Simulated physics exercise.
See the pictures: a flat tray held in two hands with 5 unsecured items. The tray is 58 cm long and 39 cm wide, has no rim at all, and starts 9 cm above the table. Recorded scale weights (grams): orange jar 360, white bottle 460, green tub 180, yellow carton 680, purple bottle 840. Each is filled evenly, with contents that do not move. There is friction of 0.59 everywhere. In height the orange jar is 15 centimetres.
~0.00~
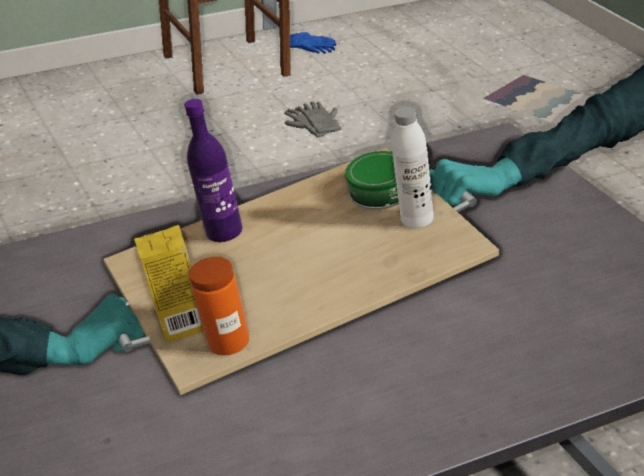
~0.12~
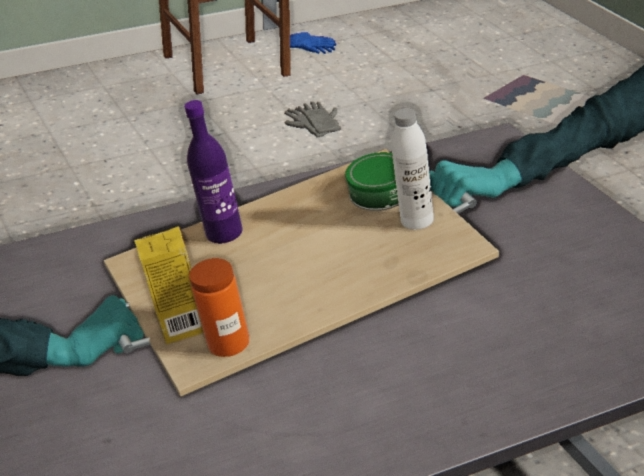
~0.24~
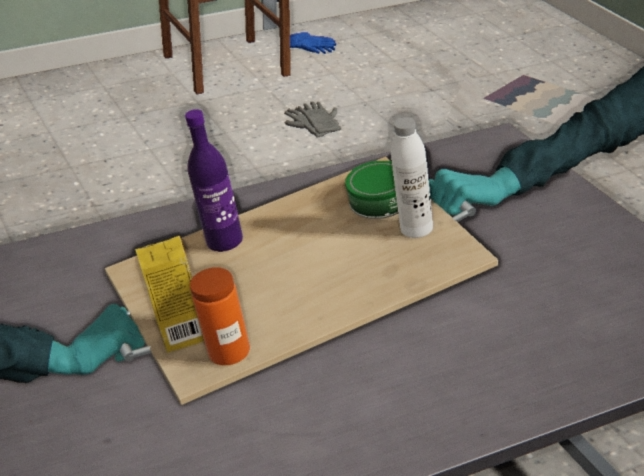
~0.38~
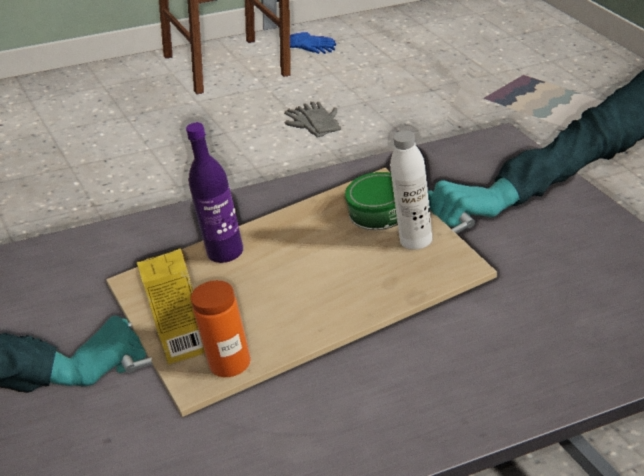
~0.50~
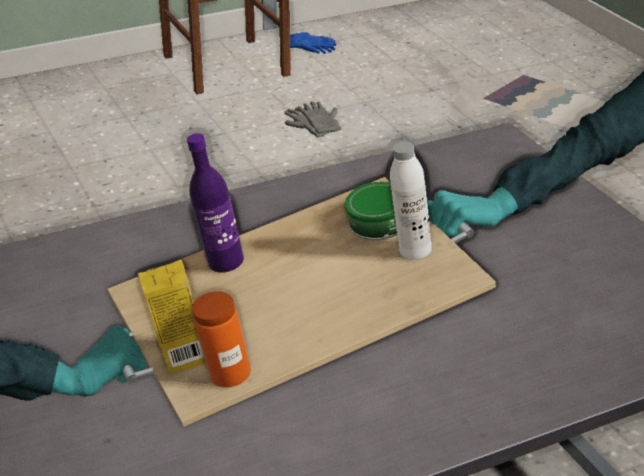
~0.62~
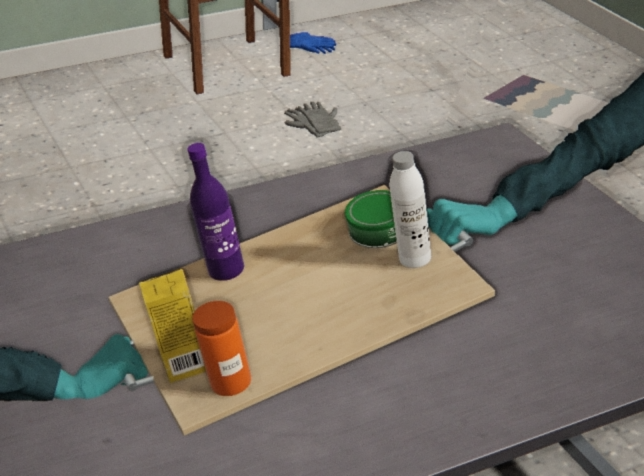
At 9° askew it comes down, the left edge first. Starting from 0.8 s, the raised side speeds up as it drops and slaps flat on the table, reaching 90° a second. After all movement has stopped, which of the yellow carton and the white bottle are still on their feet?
When it is calm, the yellow carton is on its feet, the white bottle has fallen.
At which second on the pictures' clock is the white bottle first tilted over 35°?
It happens at about 1.5 s.
Around 1.02 s, tray flat on the table; white bottle tipped 3° against what carries it near (417, 245).
Around 1.42 s, tray flat on the table; white bottle tipped 23° against what carries it near (443, 239).
Around 1.72 s, tray flat on the table; white bottle now off the tray.
Around 2.12 s, tray flat on the table.
Finally (3.2 s), off the tray and tipped over, white bottle; the other 4 still in place (within 5 cm). In the last view, yellow carton near (186, 330), white bottle near (484, 265).
